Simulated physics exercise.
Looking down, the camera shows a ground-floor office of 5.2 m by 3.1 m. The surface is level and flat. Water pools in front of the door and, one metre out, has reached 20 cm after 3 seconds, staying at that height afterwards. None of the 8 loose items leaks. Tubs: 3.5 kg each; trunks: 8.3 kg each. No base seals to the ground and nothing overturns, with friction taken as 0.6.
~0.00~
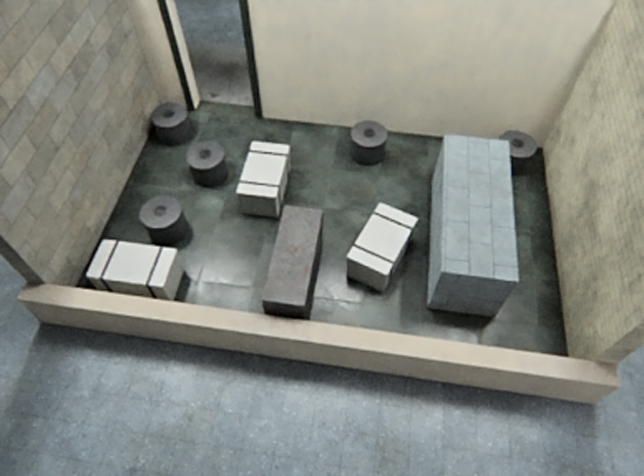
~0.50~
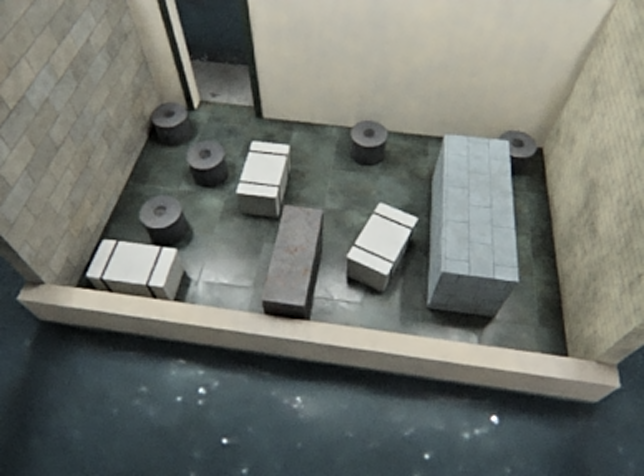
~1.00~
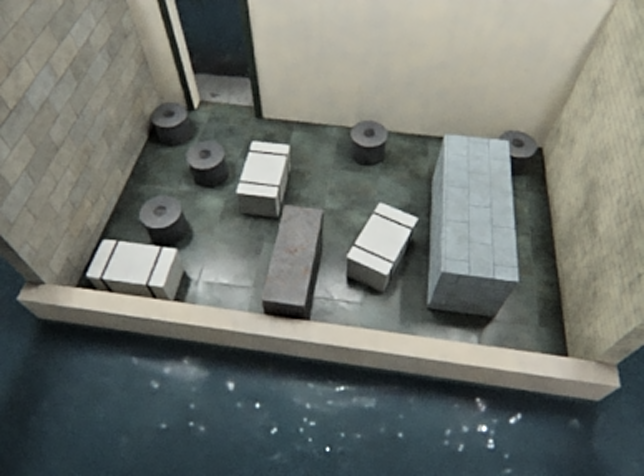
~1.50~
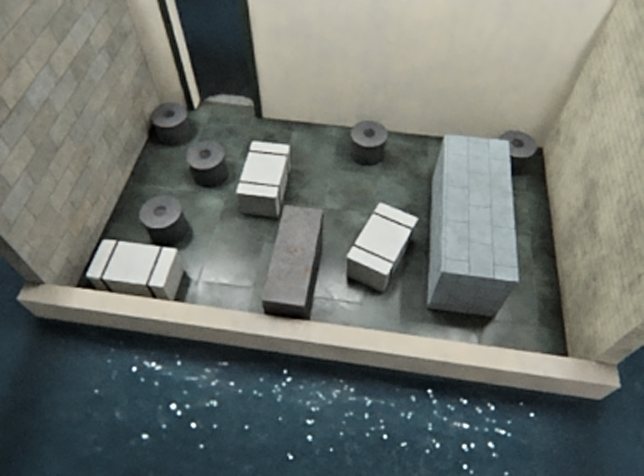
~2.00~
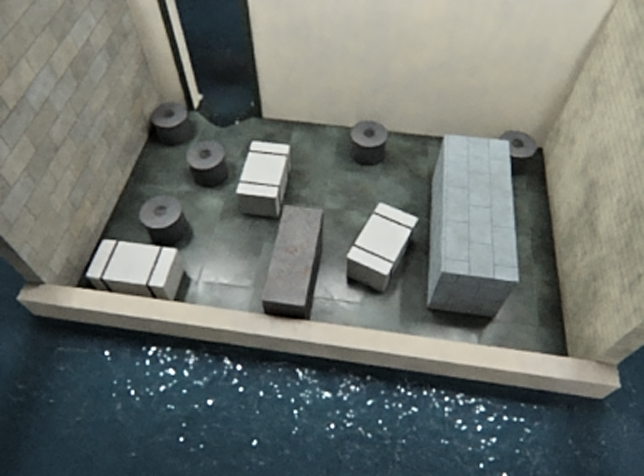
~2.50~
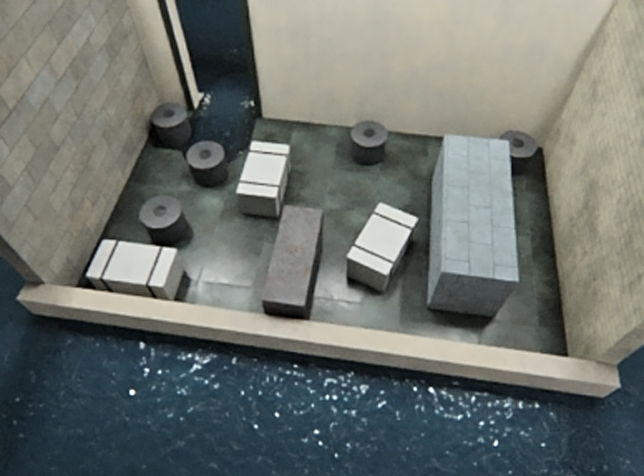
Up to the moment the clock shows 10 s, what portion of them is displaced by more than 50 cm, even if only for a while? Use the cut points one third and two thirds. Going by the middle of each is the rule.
It falls from one third to two thirds.
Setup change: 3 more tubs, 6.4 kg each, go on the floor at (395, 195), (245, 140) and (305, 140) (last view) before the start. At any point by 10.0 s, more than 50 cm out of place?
In turn: Within the mark, beyond the mark, within the mark.
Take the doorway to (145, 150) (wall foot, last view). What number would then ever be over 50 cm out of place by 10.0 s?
6.
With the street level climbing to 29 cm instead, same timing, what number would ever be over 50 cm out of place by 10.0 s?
Result: 7.
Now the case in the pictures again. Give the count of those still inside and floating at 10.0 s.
6 of them.
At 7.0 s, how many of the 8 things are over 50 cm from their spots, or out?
At that moment it comes to 5.
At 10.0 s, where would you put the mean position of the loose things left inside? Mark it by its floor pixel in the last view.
(350, 209).
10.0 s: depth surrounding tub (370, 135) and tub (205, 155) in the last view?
Some 6 cm at the first, some 5 cm at the second.
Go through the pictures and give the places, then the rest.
The first frame shows a tub at (205, 155), on the bottom; a tub at (161, 212) rests on the ground; water covers 0.0 m2; 0 of 8 have shifted.
The second frame shows a tub at (205, 155), on the bottom; a tub at (161, 212), on the bottom; 0.0 m2 under water; 0 of 8 have shifted.
The third frame shows a tub at (205, 155), on the bottom; a tub at (161, 212), on the bottom; 0.0 m2 under water; 0 of 8 have shifted.
The fourth frame shows a tub at (205, 155) rests on the ground; a tub at (161, 212), on the bottom; water covers 0.0 m2; 0 of 8 have shifted.
The fifth frame shows a tub at (205, 155) rests on the ground; a tub at (161, 212), on the bottom; 0.1 m2 under water; 0 of 8 have shifted.
The sixth frame shows a tub at (205, 155), on the bottom; a tub at (161, 212), on the bottom; 0.7 m2 under water; 0 of 8 have shifted.
After 3.5 s 0 of 8 are over 50 cm from their spots; 0 afloat.
After 4.5 s 2 of 8 are over 50 cm from their spots; 3 afloat.
After 7.0 s 5 of 8 are over 50 cm from their spots; 4 afloat.
After 10.0 s 5 of 8 are over 50 cm from their spots, and 5 have been at some point; 6 afloat.
